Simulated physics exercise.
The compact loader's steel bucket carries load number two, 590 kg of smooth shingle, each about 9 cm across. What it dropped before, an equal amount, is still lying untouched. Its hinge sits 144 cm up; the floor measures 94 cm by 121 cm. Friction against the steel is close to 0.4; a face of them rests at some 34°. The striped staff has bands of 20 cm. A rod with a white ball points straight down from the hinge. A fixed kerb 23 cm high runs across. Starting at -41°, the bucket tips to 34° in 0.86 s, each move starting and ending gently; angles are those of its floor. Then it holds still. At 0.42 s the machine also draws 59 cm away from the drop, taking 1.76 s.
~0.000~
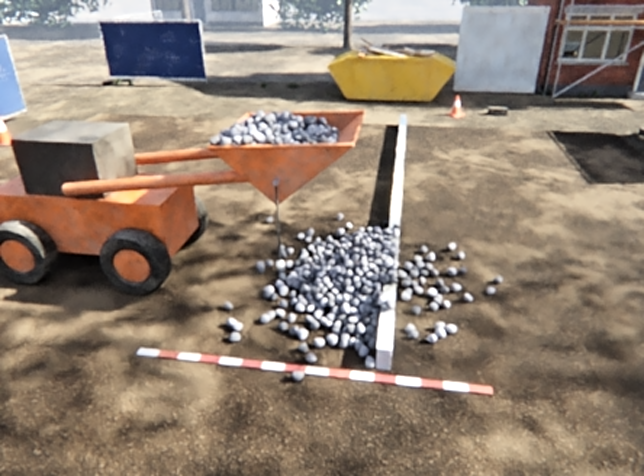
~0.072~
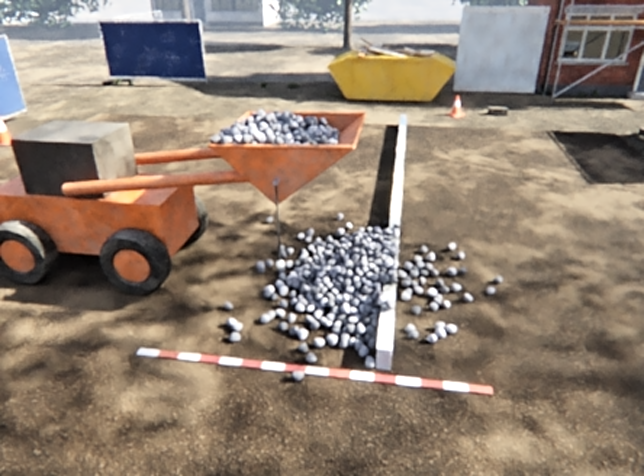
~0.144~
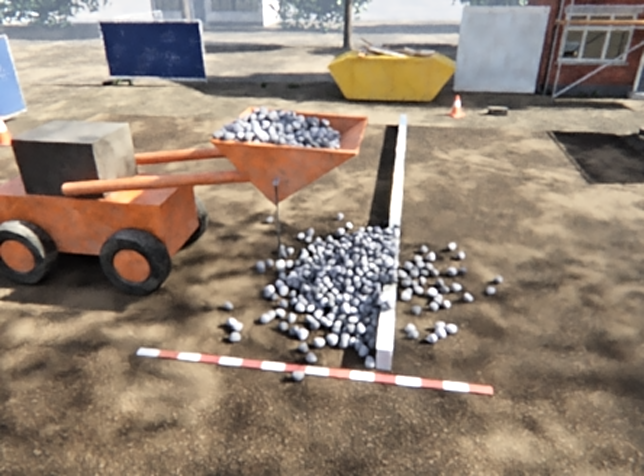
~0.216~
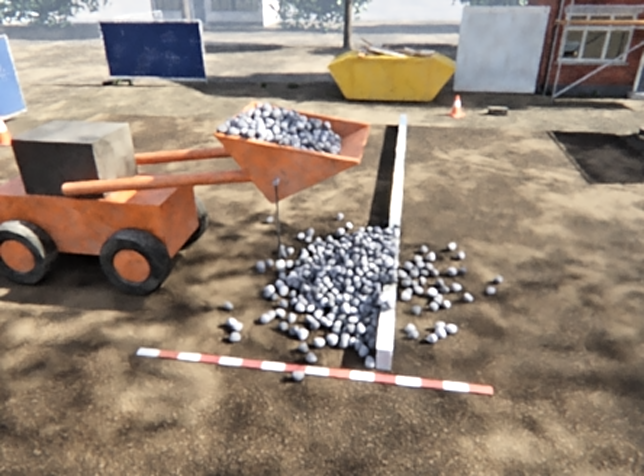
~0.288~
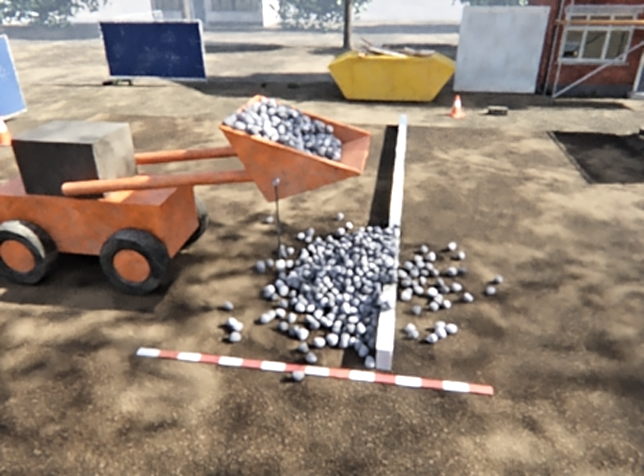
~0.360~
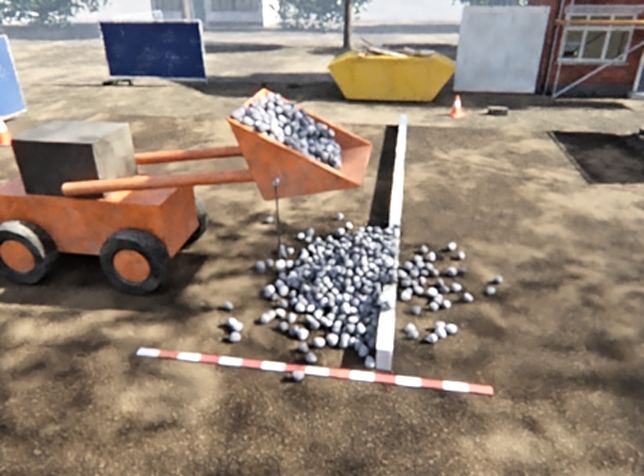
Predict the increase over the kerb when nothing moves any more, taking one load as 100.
Roughly 25 per cent of a load more.
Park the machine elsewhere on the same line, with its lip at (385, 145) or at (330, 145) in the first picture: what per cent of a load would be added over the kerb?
About 60 and 10 per cent.
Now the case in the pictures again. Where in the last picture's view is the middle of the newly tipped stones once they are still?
Their middle is at about (356, 269).
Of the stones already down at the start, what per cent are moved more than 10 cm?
About 30 per cent.
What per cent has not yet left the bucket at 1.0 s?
It holds some 65 per cent.
After 0.6 s the floor is at 22°; in per cent of one load, 100 in the bucket, 93 on this side of the kerb, 7 over the kerb; the foremost stones are at (467, 274).
After 1.0 s the floor is at 34°; in per cent of one load, 64 in the bucket, 129 on this side of the kerb, 7 over the kerb; the foremost stones are at (467, 274).
After 2.6 s the floor is at 34°; in per cent of one load, 0 in the bucket, 169 on this side of the kerb, 32 over the kerb; the foremost stones are at (570, 325).
After 5.5 s the floor is at 34°; in per cent of one load, 0 in the bucket, 169 on this side of the kerb, 32 over the kerb; the foremost stones are at (558, 295). Net gain over the kerb, 25.
